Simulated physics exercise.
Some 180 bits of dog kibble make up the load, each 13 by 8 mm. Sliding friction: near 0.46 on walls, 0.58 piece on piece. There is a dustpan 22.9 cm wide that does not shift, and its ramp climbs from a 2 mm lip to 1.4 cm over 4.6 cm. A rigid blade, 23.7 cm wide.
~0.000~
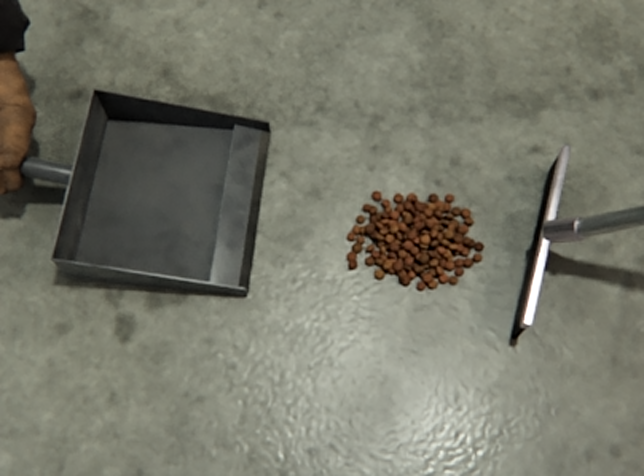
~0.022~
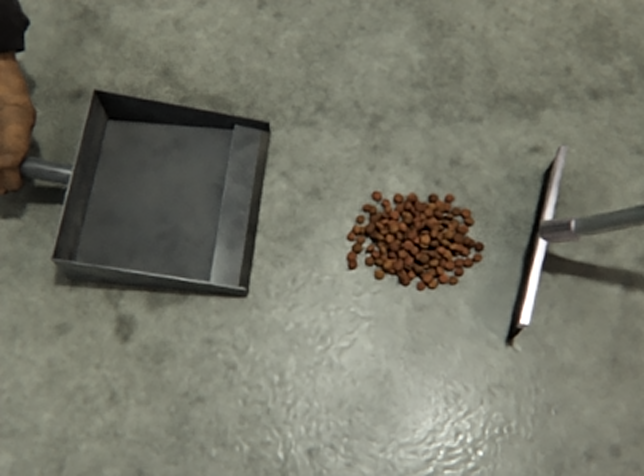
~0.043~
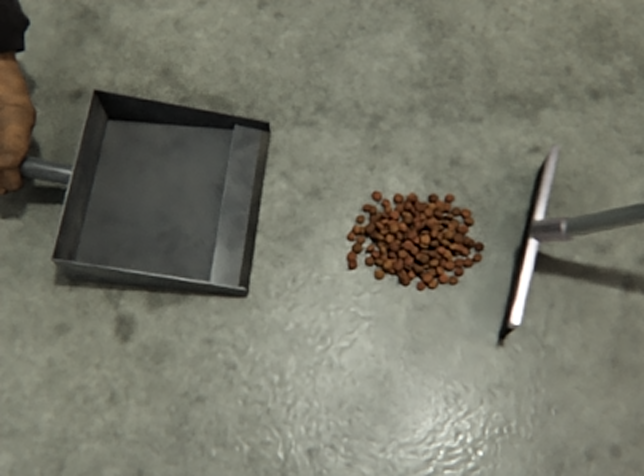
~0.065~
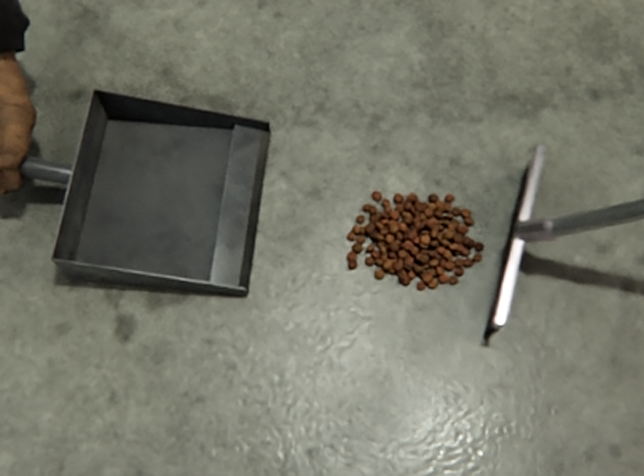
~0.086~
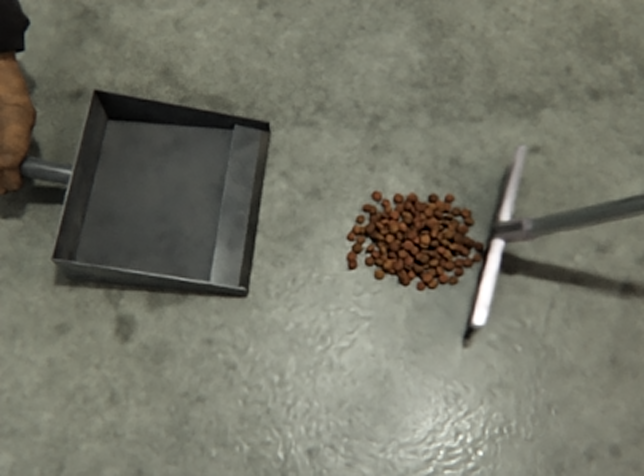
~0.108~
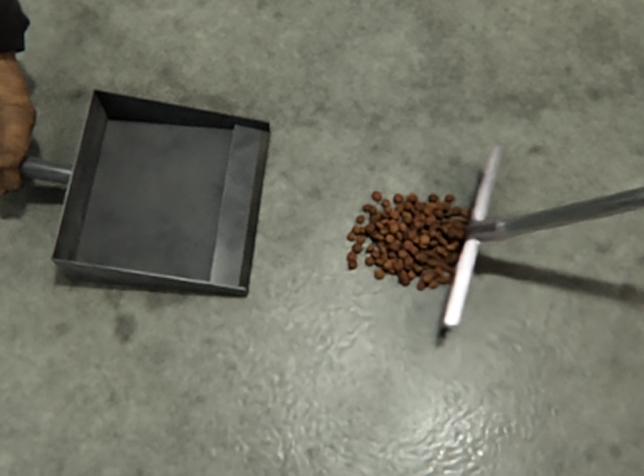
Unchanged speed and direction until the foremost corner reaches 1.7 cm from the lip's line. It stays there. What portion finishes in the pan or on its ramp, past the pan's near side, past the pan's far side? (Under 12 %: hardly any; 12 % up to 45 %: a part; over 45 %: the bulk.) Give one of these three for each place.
My prediction: In the pan or on its ramp: I predict a major share of the load; past the pan's near side: I predict a minor share of the load; past the pan's far side: I predict a minor share of the load.
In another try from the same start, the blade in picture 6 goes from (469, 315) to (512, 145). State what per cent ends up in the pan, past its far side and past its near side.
Split: Pan = 50, far = 5, near = 0.
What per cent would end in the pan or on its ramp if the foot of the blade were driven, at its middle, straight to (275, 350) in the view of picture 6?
Share caught: Approx. 25 %.
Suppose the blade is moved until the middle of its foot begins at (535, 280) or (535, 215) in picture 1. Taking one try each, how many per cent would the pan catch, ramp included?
Around 50 percent, then around 65 percent.
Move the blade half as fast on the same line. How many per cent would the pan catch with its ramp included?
Then near 20 in a hundred.
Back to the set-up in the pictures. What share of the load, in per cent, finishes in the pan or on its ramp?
Estimated share: 65 per cent.
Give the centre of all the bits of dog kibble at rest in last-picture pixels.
At about (234, 207).
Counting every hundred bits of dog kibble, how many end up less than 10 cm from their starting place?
Near 0 per cent.
After 0.20 s, middle of the blade 13 cm from the lip; 0 % over the lip, far side 0 %, near side 0 %.
Then, at 0.26 s, middle of the blade 6 cm from the lip; 0 % over the lip, far side 0 %, near side 5 %.
After 0.46 s, middle of the blade 4 cm from the lip; 65 % over the lip, far side 5 %, near side 5 %.
By 1.3 s all is still; pan 65 %, near side 5 %, far side 5 %, in front of the lip or behind the blade 25 %.
